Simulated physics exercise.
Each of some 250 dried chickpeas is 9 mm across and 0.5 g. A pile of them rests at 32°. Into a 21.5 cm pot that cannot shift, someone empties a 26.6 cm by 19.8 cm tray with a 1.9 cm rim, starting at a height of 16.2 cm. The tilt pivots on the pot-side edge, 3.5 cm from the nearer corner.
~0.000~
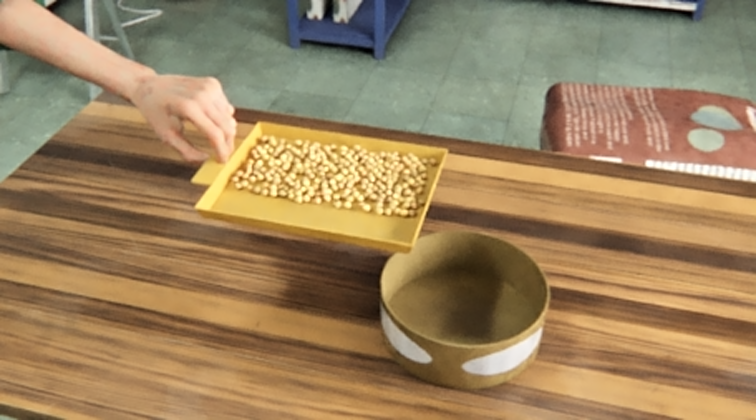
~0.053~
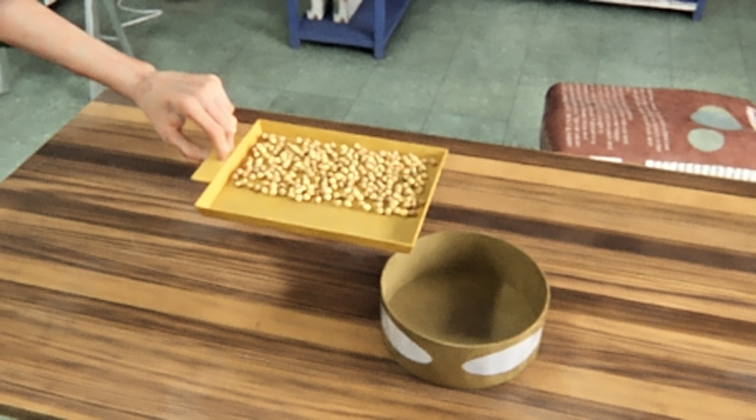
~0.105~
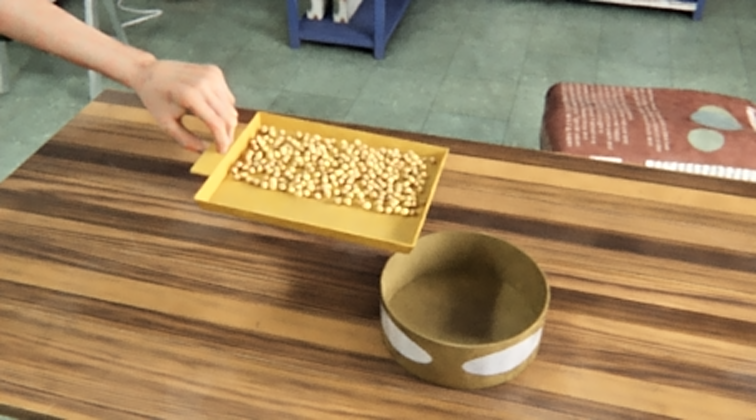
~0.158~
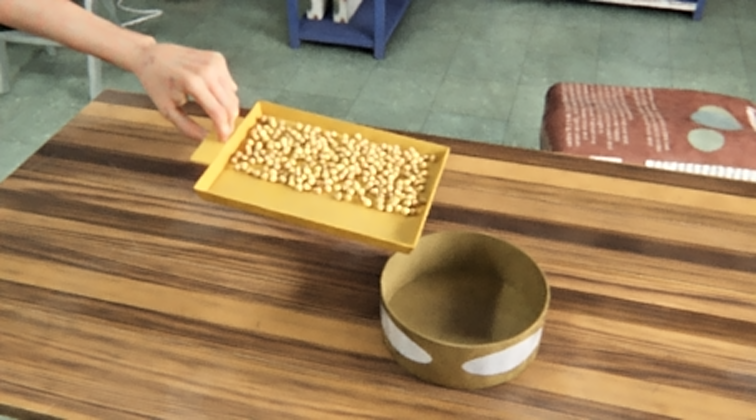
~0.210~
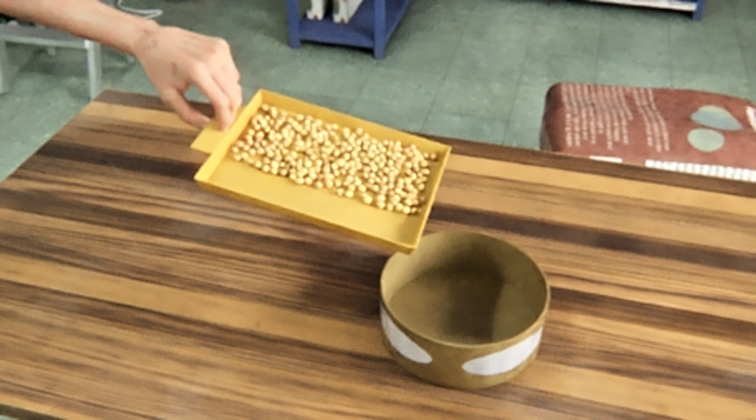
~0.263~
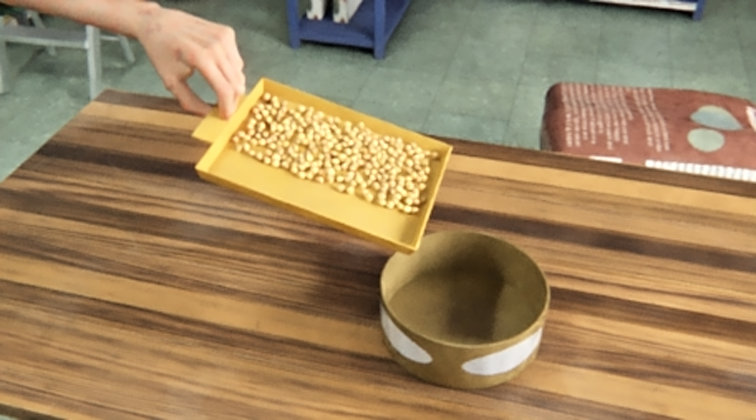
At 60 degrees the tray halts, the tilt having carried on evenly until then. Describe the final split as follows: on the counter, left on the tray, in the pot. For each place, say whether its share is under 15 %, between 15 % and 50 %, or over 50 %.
Counter: Under 15 %; tray: Over 50 %; pot: Under 15 %.
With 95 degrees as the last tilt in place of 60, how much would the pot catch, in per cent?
I'd expect some 95 per cent in the pot.
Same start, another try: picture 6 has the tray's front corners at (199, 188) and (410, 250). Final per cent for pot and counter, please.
Split: Pot = 5, counter = 15.
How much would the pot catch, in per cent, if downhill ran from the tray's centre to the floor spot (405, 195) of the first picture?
That comes to around 5 per cent.
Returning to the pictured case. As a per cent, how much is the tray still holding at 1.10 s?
It works out to near 90 per cent of the load.
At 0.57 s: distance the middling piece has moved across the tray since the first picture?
By then it sits near 5 cm from where it began.
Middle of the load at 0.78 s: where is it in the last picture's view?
Approximately (411, 177) in the last view.
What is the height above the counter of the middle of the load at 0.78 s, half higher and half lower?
The halfway mark is near 22 cm.
After 0.57 s, tilt 37 degrees; the tray holds 100 %, the pot 0 %.
After 0.78 s, tilt 52 degrees; the tray holds 100 %, the pot 0 %.
After 1.10 s, tilt 60 degrees; the tray holds 90 %, the pot 5 %.
In the end, at 1.7 s, counter 0 %, tray 90 %, pot 10 %.
